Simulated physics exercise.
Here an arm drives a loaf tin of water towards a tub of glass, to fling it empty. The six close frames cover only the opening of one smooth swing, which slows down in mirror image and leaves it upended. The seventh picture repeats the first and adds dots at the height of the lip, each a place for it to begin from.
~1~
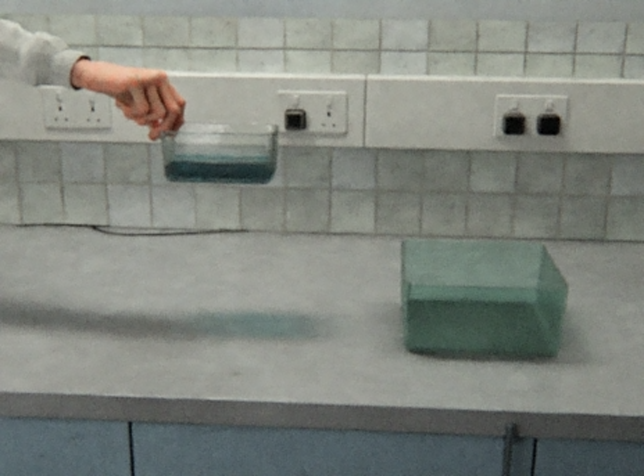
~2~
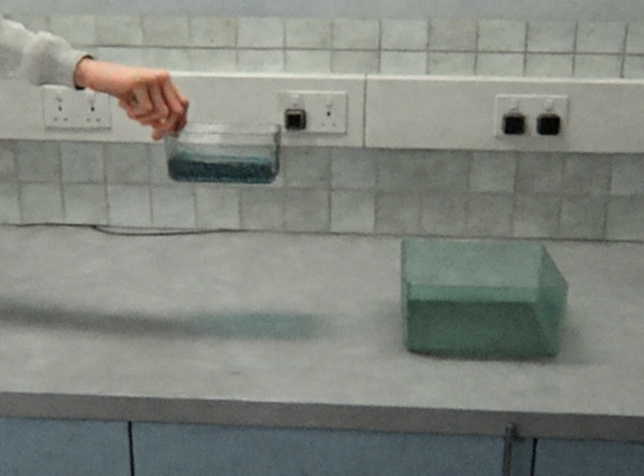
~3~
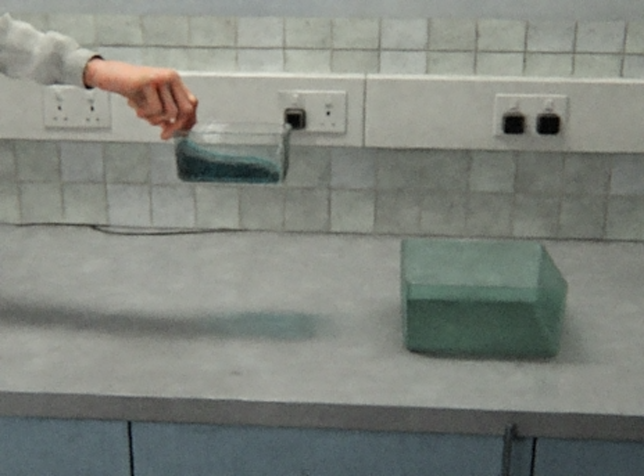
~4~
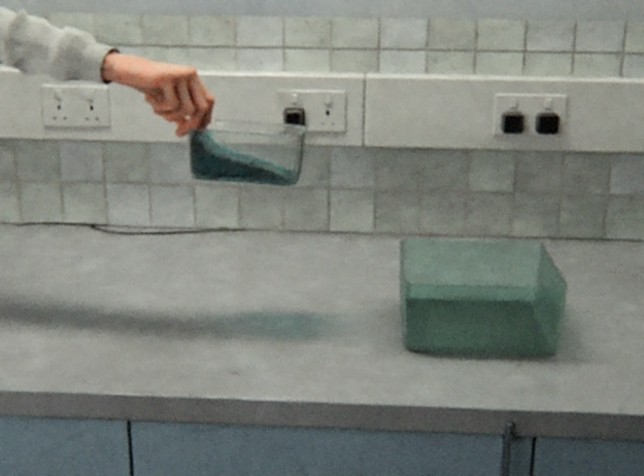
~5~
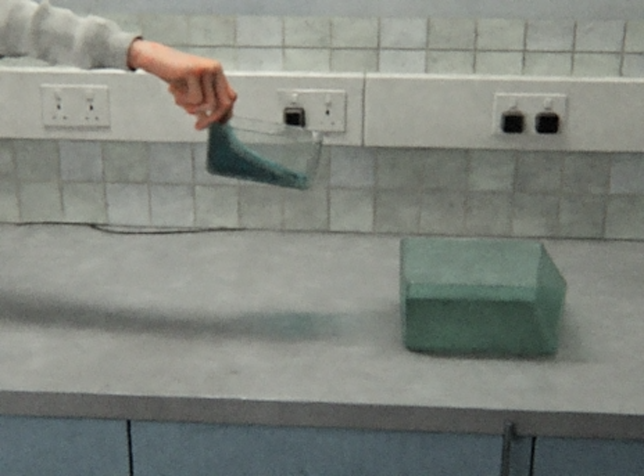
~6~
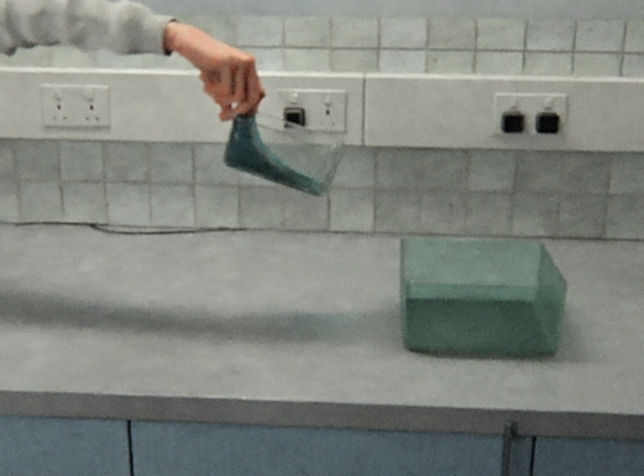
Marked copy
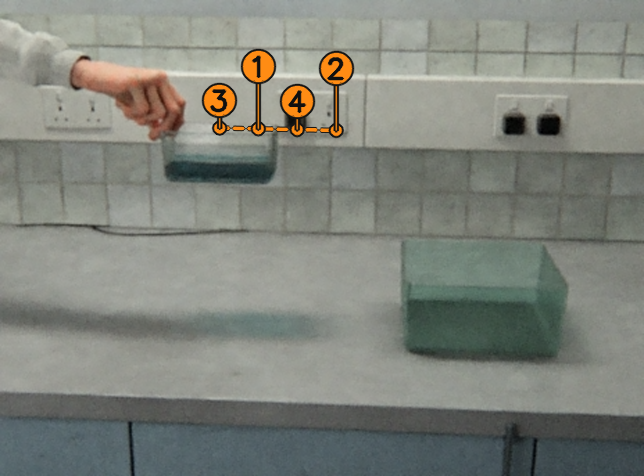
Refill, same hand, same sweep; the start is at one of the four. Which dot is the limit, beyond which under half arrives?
Take 4.
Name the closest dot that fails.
The answer is 1.
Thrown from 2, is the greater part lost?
No, not at all.
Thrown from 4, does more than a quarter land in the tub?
Yes, clearly.
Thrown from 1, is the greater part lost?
Yes, that goes wrong.
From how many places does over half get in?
Two of the four.
On the marked copy, 1 at (258, 128); 2 at (336, 130); 3 at (219, 128); 4 at (297, 129).
For dot 1, about 28 % lands in the tub, 69 % falls short and 3 % goes beside or beyond.
For dot 2, about 89 % lands in the tub, 4 % falls short and 8 % goes beside or beyond.
For dot 3, about 12 % lands in the tub, 86 % falls short.
For dot 4, about 69 % lands in the tub, 27 % falls short and 5 % goes beside or beyond.
